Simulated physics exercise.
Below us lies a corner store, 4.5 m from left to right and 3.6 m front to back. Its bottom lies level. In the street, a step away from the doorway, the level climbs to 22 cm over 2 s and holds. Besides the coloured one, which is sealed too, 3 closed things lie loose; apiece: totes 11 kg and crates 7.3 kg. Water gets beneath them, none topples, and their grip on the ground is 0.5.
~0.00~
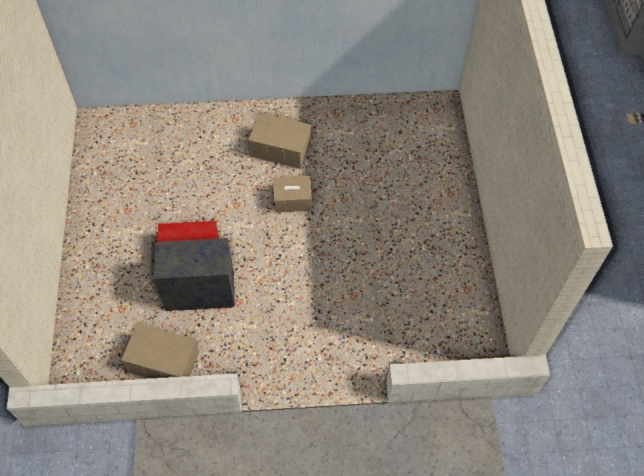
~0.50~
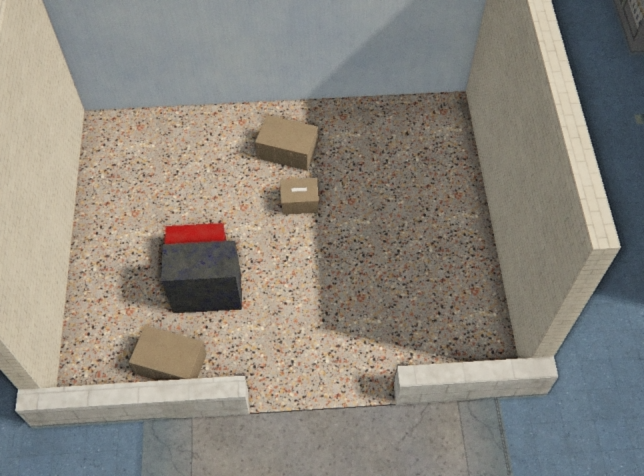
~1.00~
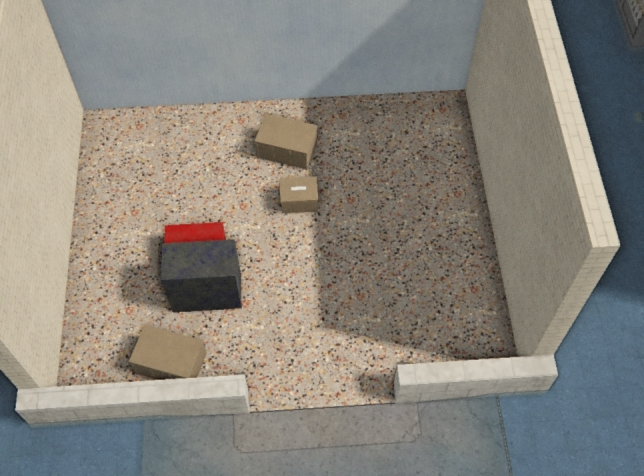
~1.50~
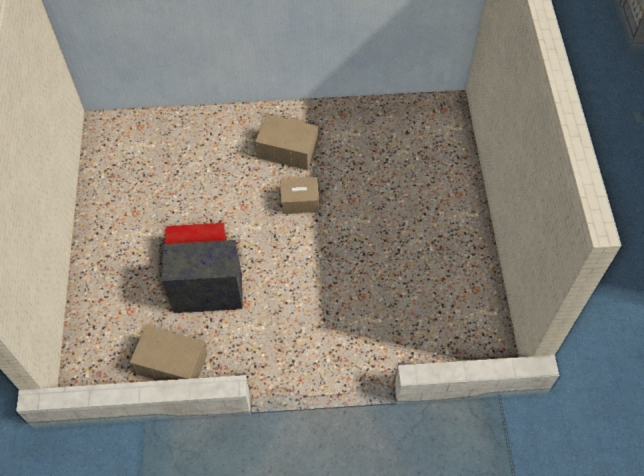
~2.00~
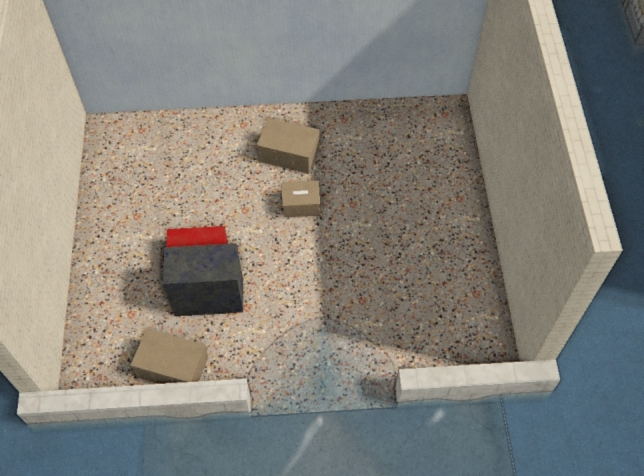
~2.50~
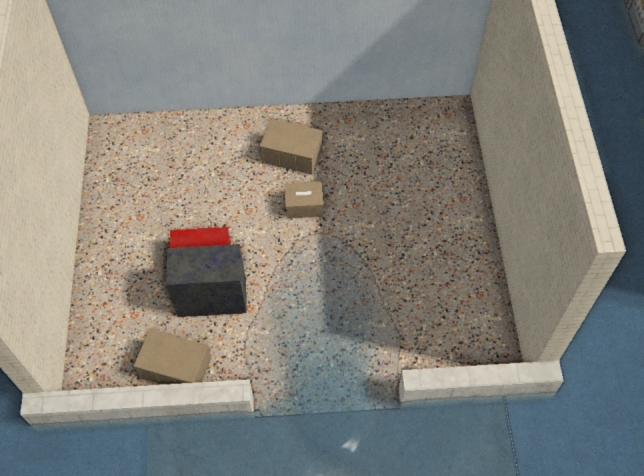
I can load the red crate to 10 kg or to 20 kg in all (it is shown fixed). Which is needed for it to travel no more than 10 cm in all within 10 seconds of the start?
For it, only the higher weight holds it.
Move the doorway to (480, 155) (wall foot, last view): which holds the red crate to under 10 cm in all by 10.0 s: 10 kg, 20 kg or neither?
In that case neither weight holds it.
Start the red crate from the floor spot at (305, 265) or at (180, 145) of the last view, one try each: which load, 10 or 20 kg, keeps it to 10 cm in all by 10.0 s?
In that order: Neither holds; neither holds.
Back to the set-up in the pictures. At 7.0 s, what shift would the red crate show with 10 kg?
Roughly 0 cm.
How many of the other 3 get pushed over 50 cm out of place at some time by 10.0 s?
I count 3.
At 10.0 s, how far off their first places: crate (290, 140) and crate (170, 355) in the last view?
In that order: 80 cm, 80 cm.
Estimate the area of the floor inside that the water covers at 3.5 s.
Roughly 7.5 m2.
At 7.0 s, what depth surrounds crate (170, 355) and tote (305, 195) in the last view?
About 3 and 13 cm.
After 3.5 s the red crate would be 0 cm from its start with 10 kg and 0 cm from its start with 20 kg; 2 cm of water round it then.
After 4.5 s the red crate would be 0 cm from its start with 10 kg and 0 cm from its start with 20 kg; 2 cm of water round it then.
After 7.0 s the red crate would be 0 cm from its start with 10 kg and 0 cm from its start with 20 kg; 5 cm of water round it then.
After 10.0 s the red crate would be 65 cm from its start with 10 kg and 0 cm from its start with 20 kg; 7 cm of water round it then.
